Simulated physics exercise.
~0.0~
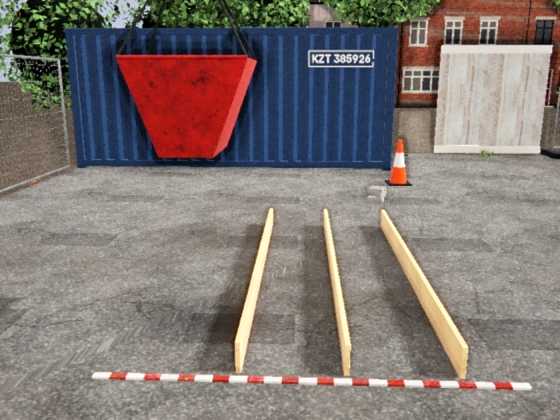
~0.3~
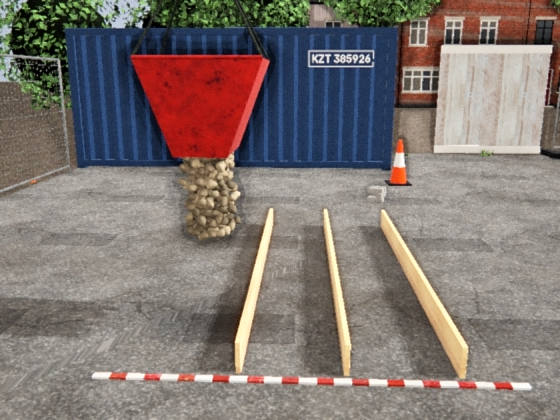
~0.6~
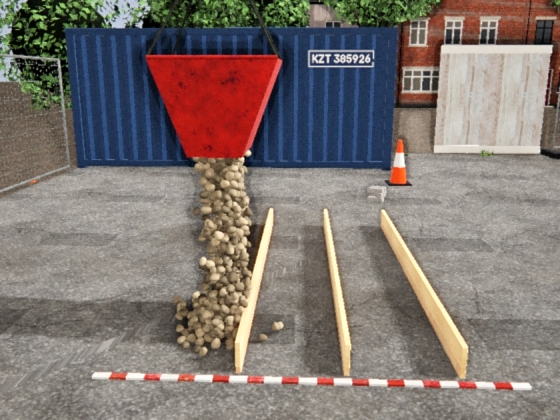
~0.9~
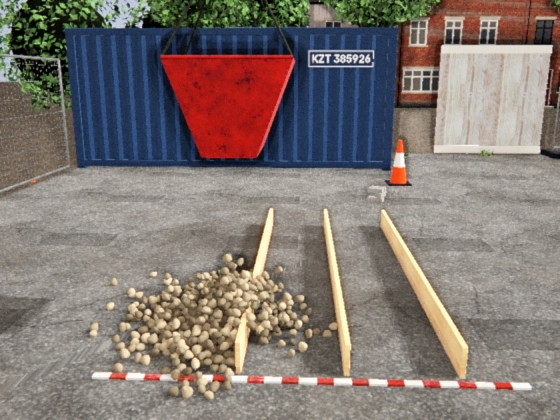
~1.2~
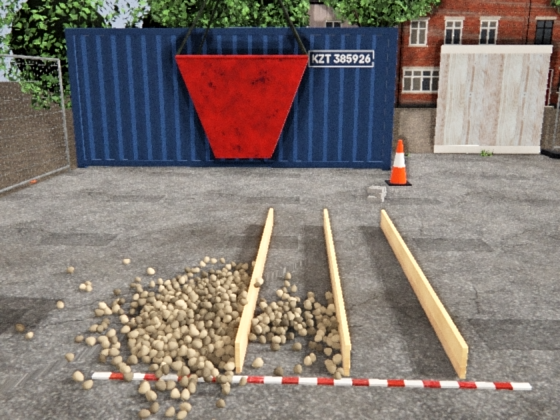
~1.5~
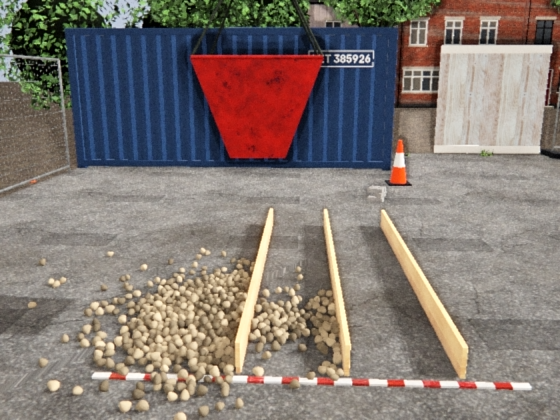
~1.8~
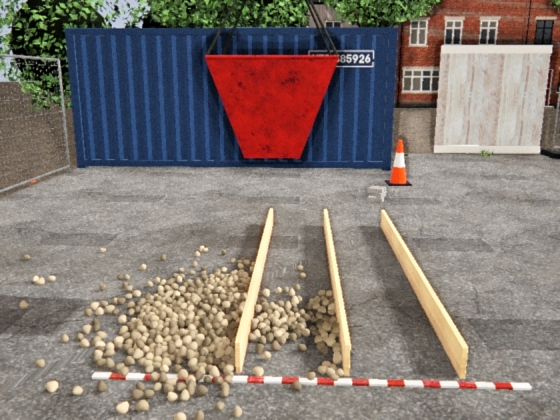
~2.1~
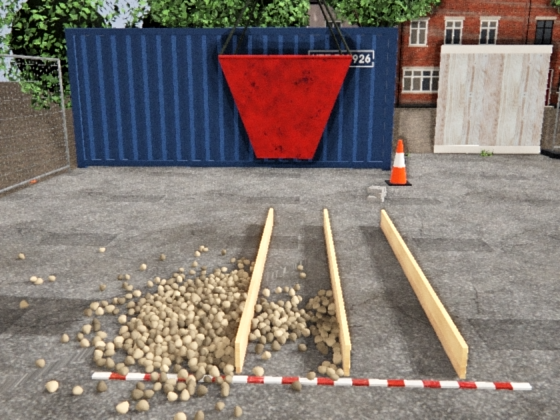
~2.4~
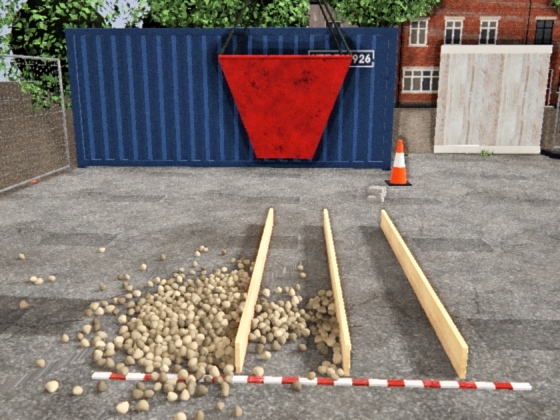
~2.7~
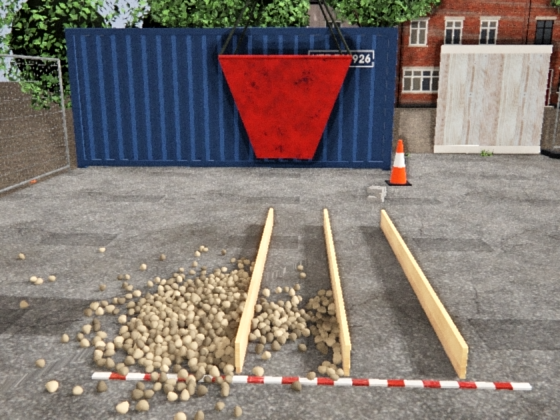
The video shows a red skip moving rightwards before a blue container and dropping rounded stones onto paving near three wooden boards. The stones pile up and spread, most coming to rest left of the boards and a smaller share in the left bay, while the right bay stays empty.
